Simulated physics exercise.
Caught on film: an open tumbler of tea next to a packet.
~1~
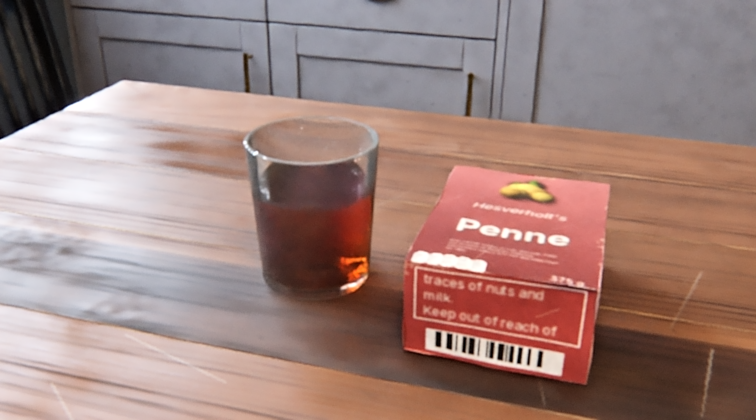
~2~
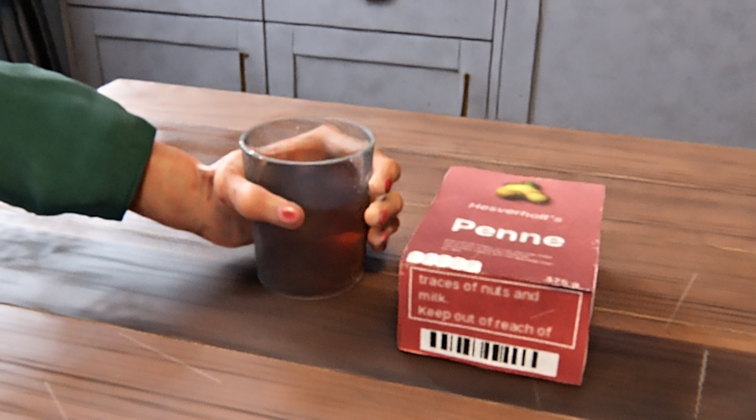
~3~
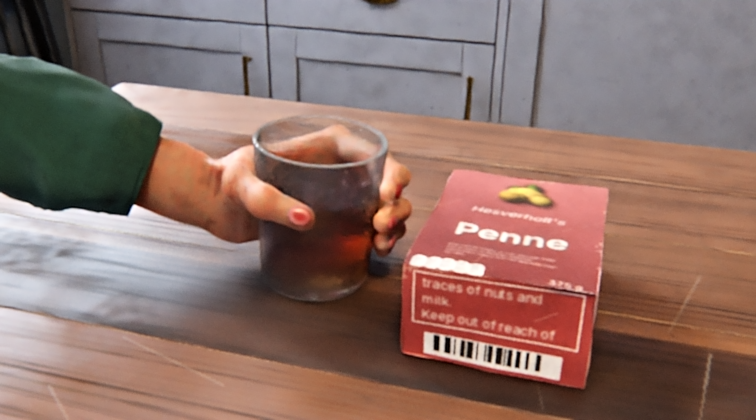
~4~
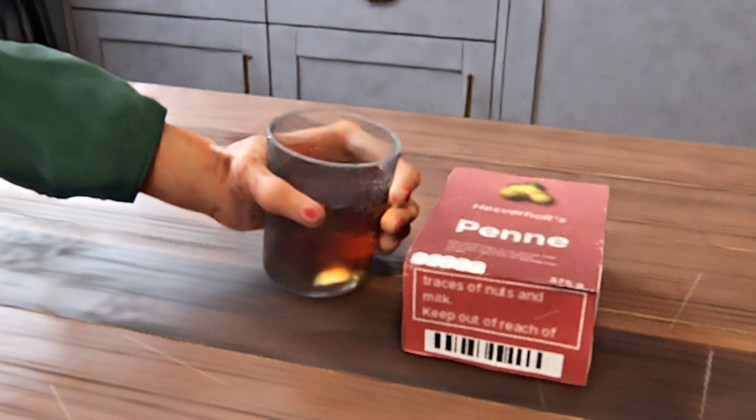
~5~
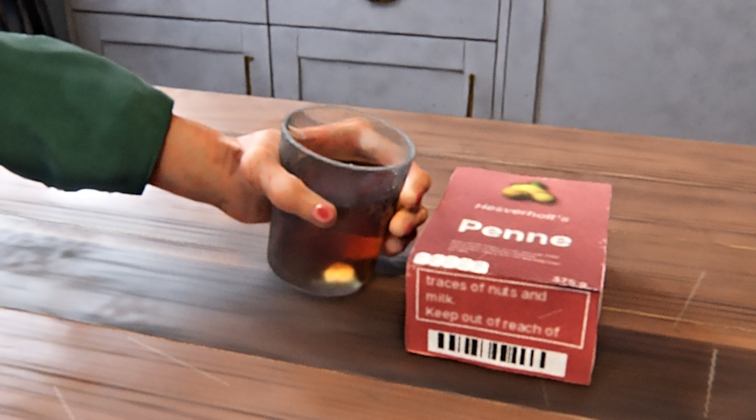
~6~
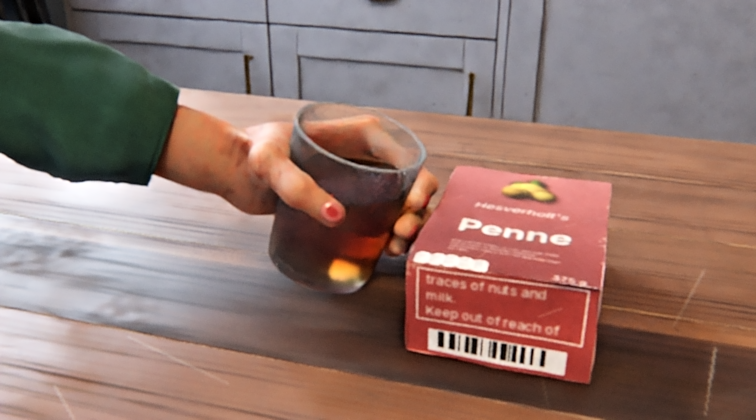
On a wooden table, a glass of dark drink stood beside a red box of penne until a hand in a green sleeve gripped it and tilted it rightward, its rim leaning towards the box.
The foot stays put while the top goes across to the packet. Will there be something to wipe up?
At that lean the tumbler stays dry outside.
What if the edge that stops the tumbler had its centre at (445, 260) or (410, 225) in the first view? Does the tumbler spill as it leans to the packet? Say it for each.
As listed: Loses some, holds.
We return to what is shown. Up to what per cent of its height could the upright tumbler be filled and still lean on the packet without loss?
Close to 75 %.
A moment on, the tumbler leans by about 25°; all is still inside.
Further on, the tumbler leans by about 30°; all is still inside.
When it is over, the tumbler leans by about 30°, against the packet; all is still inside.
